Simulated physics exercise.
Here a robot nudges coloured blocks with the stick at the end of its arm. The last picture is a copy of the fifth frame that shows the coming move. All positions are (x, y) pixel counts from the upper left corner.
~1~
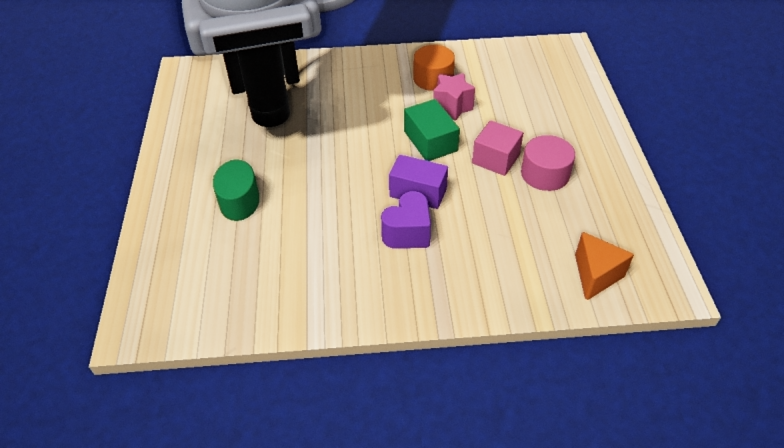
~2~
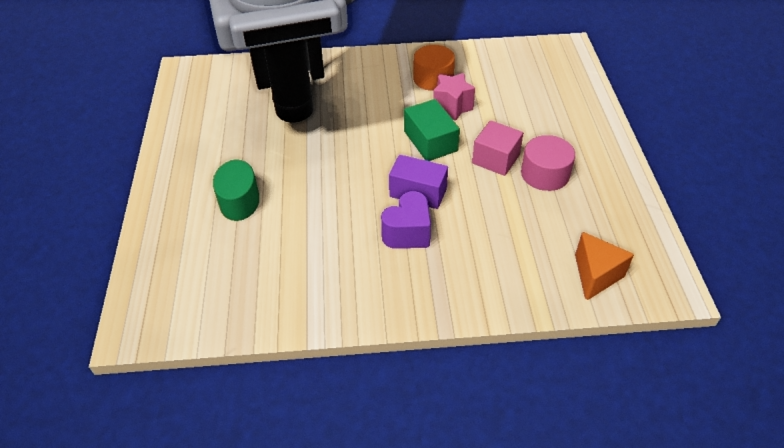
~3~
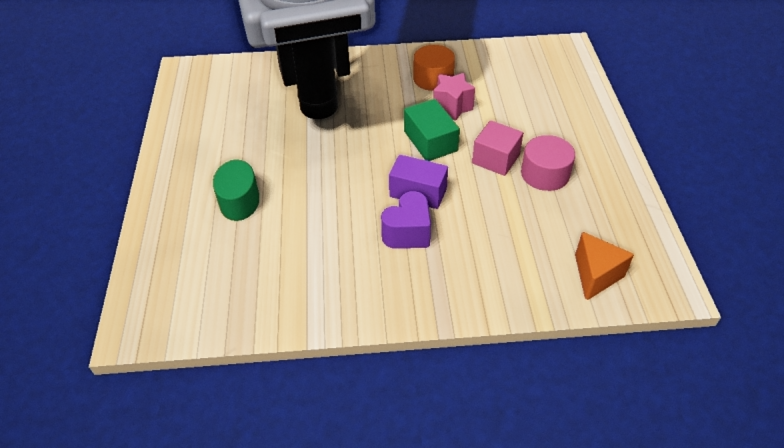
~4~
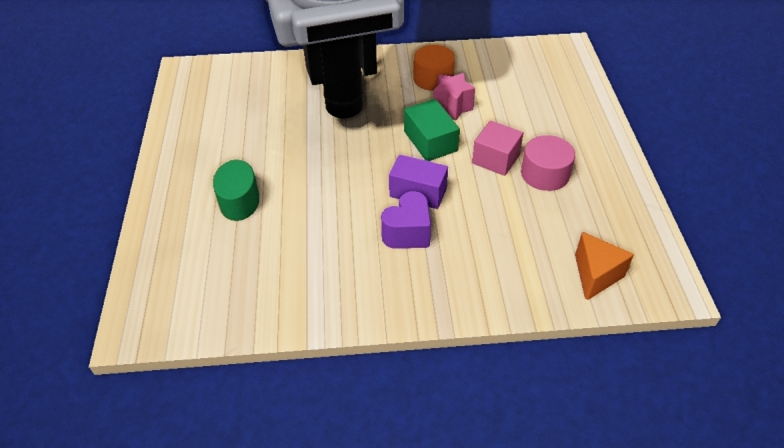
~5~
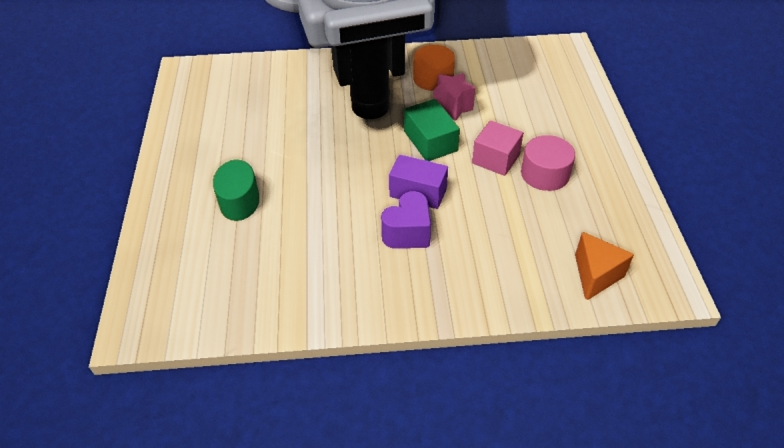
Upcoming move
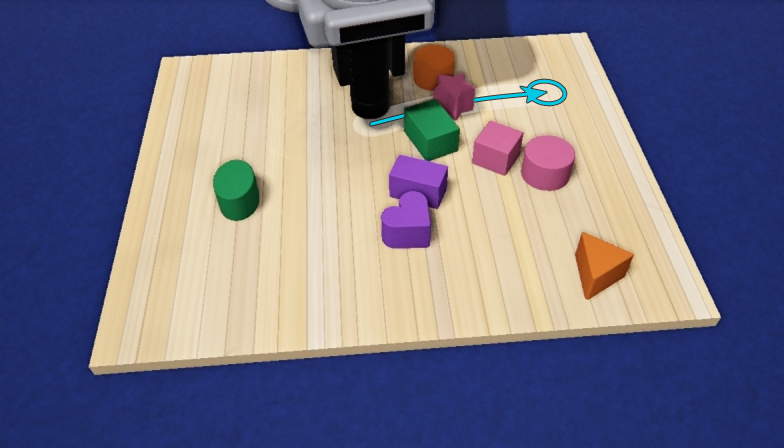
A light wooden board lies on a dark blue surface, seen from above at an angle by a still camera. A green cylinder sits at left, two purple blocks near the middle, a green block, pink star and orange cylinder above them, and a pink cube, pink cylinder and orange triangle at right. A robot arm's black stick slides rightward along the top toward the green block, while every block stays still.
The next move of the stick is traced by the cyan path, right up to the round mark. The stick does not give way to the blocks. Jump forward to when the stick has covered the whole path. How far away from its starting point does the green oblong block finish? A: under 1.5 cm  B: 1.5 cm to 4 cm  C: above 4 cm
Answer: A.
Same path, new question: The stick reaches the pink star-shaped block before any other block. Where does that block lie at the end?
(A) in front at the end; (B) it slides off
I choose A.
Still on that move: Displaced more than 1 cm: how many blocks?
Blocks that move over 1 cm: One.
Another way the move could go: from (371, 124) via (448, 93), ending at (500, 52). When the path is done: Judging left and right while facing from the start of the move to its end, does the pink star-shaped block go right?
Going by the path, yes.
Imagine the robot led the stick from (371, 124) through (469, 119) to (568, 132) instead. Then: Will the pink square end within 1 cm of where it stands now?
The answer is no.
The drawn path runs from (371, 124) via (430, 109) and (488, 98), ending at (547, 92).
What follows on the original path. One third of the way, stick (430, 93); pink star-shaped block (466, 82), turned 15° anticlockwise.
Two thirds of the way, stick (491, 82); pink star-shaped block (525, 74), turned 15° anticlockwise.
At the end, stick (550, 76); green oblong block not moved; pink star-shaped block (584, 69), turned 15° anticlockwise.
